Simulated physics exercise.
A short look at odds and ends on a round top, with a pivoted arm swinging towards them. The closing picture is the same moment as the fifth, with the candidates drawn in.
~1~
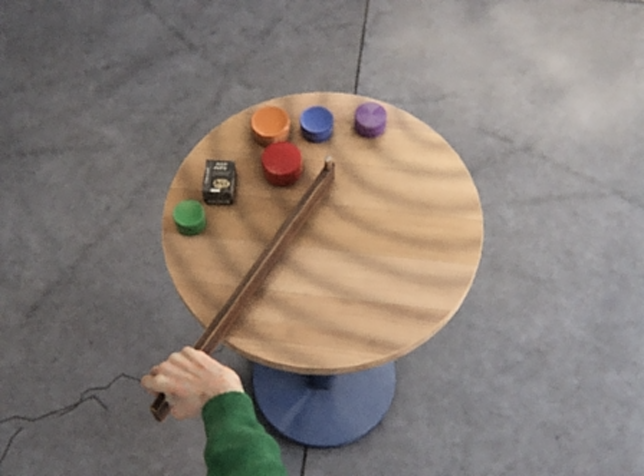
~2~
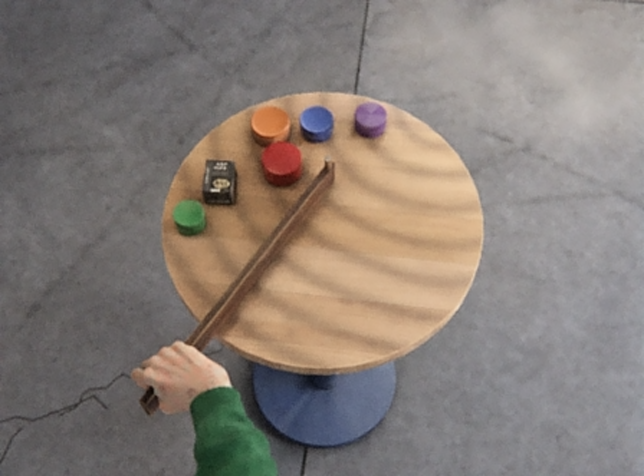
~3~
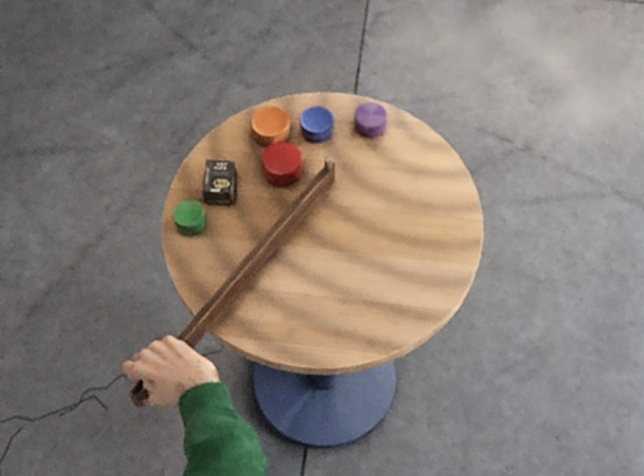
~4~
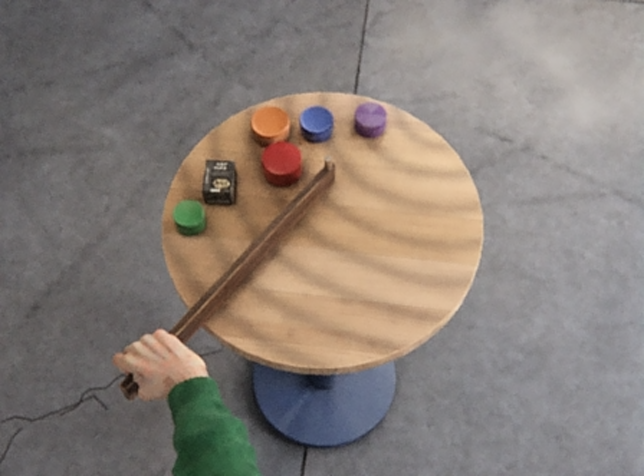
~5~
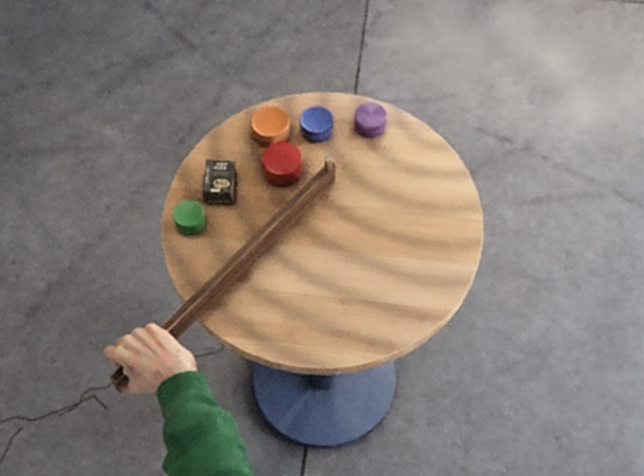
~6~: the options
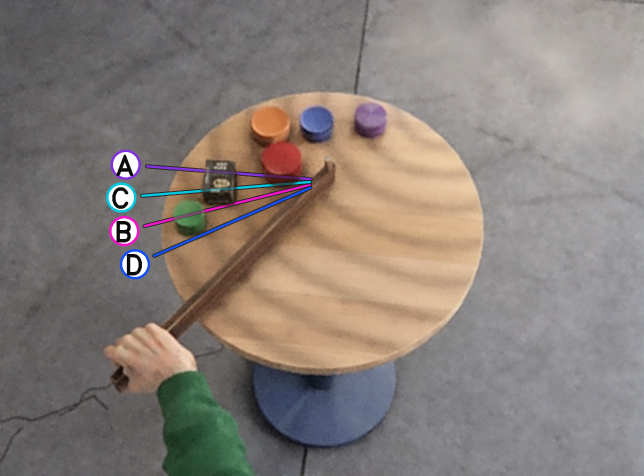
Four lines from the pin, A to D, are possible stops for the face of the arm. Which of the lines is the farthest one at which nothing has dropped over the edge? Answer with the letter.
C.
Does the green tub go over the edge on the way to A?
Yes.
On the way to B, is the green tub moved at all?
By then, yes.
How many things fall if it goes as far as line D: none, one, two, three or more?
In all, none.
On the marked copy, A at (228, 173); B at (228, 205); C at (226, 189); D at (234, 221).
Taking C. A third of the way, arm (245, 212); green tub (190, 218); purple tin (371, 120).
Two thirds of the way, arm (234, 189); green tub (181, 197); purple tin (371, 120).
When it is over, arm (231, 175); green tub (177, 175); black packet (214, 168); nothing has fallen.
As for the rest, A drops the green tub; B is safe but short; D is safe but short.
